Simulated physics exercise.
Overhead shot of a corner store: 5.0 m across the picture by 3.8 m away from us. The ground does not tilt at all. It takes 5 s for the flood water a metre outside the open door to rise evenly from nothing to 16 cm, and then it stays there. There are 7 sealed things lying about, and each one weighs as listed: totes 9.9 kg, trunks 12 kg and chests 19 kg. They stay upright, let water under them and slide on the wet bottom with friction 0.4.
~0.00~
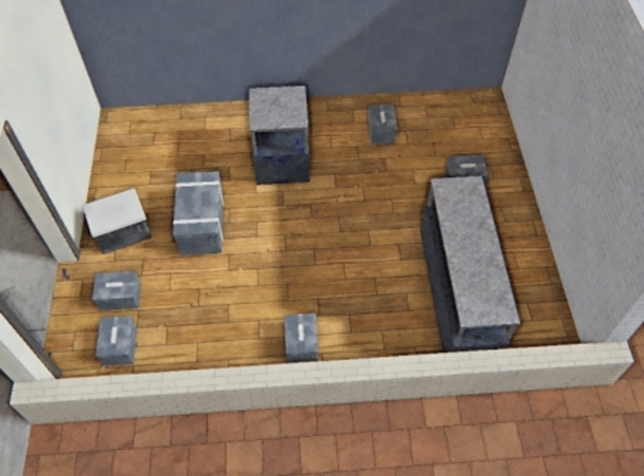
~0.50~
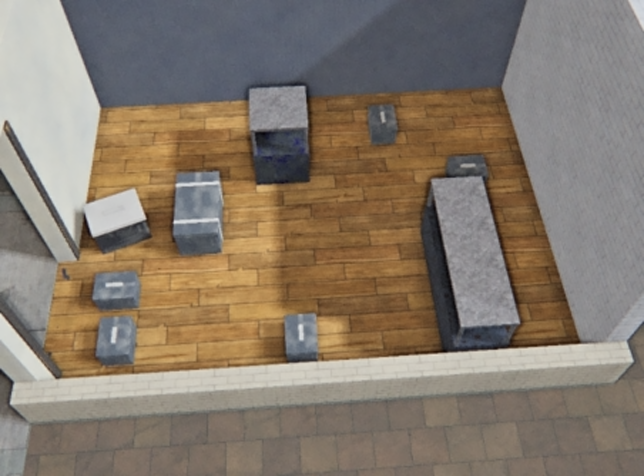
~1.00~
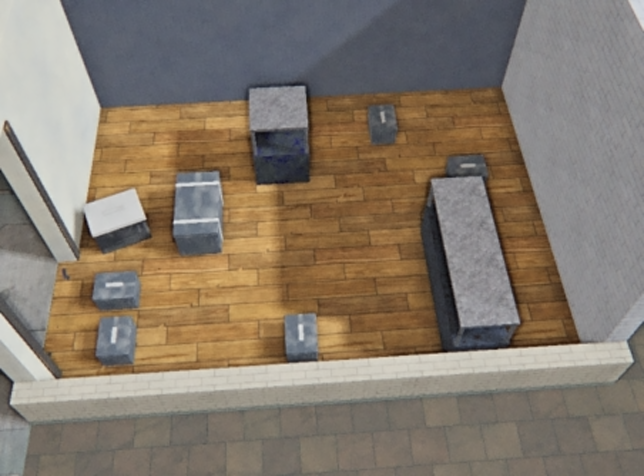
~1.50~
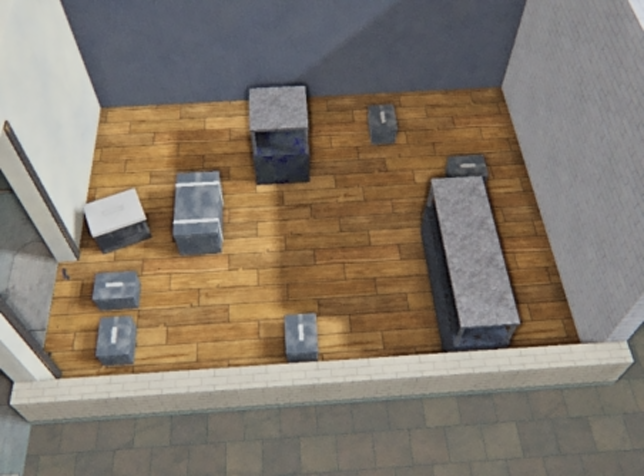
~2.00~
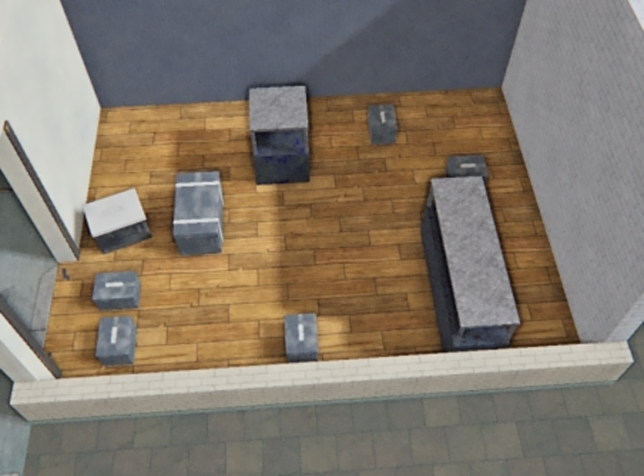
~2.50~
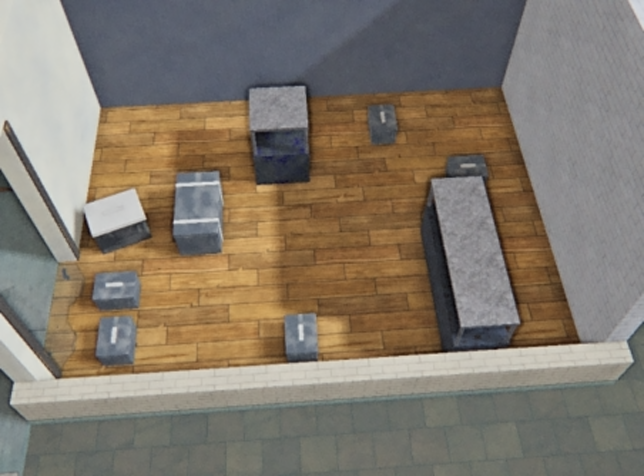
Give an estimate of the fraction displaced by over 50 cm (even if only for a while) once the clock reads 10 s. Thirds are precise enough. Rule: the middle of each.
Some of them shift that far, a third to two thirds.
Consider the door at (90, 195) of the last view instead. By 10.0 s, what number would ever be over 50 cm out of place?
Count: 1.
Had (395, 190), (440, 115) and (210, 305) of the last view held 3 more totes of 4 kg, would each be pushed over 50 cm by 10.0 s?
In turn: Beyond the mark, within the mark, beyond the mark.
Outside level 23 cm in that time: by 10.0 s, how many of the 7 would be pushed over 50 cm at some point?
You'd get 4 in that case.
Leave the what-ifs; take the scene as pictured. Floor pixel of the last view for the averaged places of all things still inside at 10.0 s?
It sits at about (336, 218).
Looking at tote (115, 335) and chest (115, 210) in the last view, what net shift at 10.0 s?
One is off by 300 cm, the other by 0 cm, in the order asked.
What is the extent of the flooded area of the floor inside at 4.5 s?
Flooded: Near 2.5 m2.
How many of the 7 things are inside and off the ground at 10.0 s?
At that moment it comes to 1.
After 3.5 s 0 of 7 are over 50 cm from their spots; 0 afloat.
After 4.5 s 0 of 7 are over 50 cm from their spots; 0 afloat.
After 7.0 s 3 of 7 are over 50 cm from their spots; 1 afloat.
After 10.0 s 4 of 7 are over 50 cm from their spots, and 4 have been at some point; 1 afloat.
